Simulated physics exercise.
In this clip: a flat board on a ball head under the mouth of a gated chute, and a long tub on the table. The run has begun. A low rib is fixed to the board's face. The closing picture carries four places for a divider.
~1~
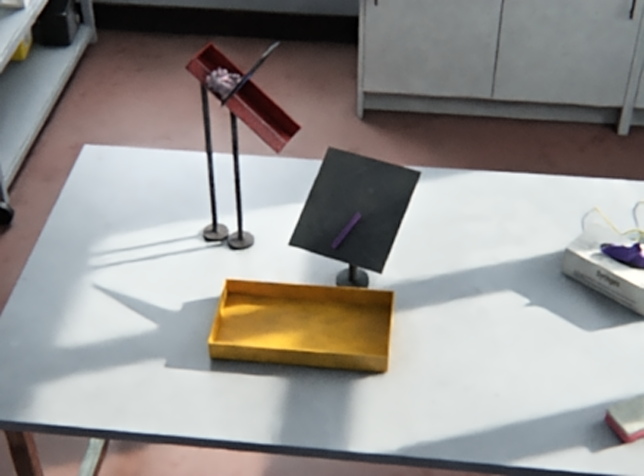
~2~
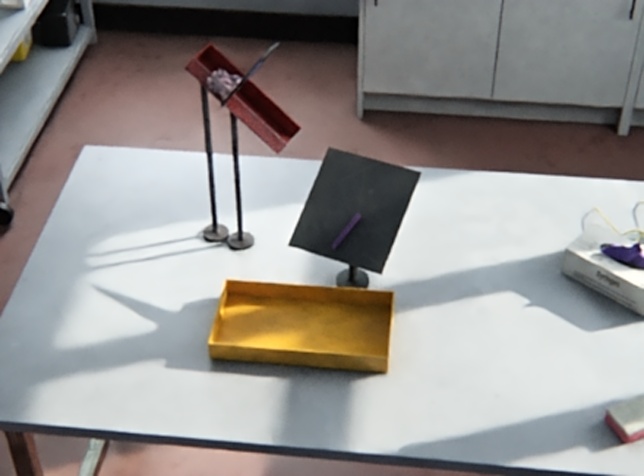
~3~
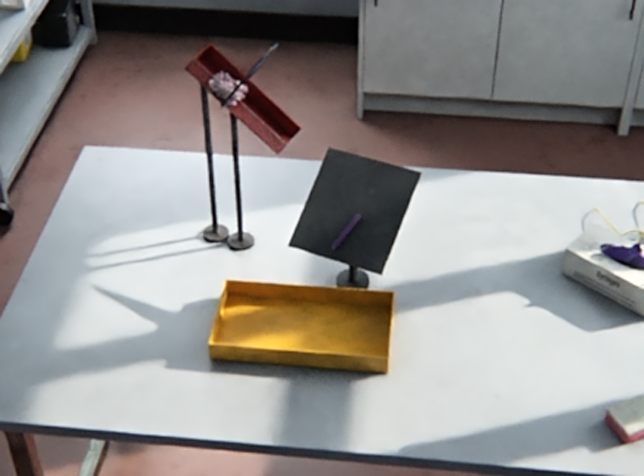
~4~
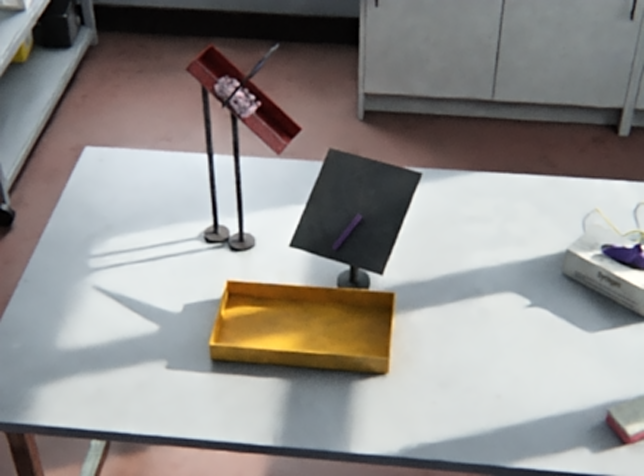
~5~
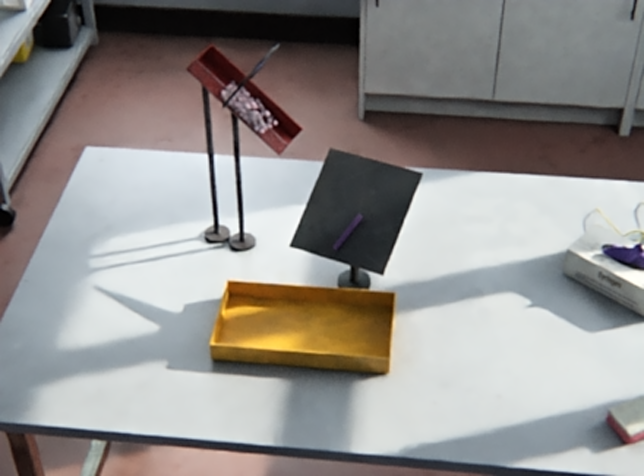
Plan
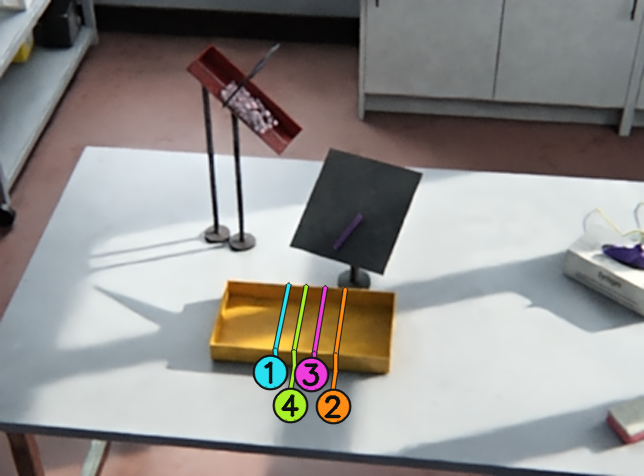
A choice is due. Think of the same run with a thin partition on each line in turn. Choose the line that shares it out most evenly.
4 beats the others.
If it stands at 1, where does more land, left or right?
The right side.
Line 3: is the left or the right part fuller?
The left side.
On the marked copy, line 1 crosses the front rim at (275, 349); line 2 crosses the front rim at (335, 354); line 3 crosses the front rim at (314, 352); line 4 crosses the front rim at (294, 350).
For line 1, of what is caught, a small part on the left of the divider, nearly all on the right.
For line 2, of what is caught, most on the left of the divider, a small part on the right.
For line 3, of what is caught, most on the left of the divider, about a quarter on the right.
For line 4, of what is caught, about half on the left of the divider, about half on the right.
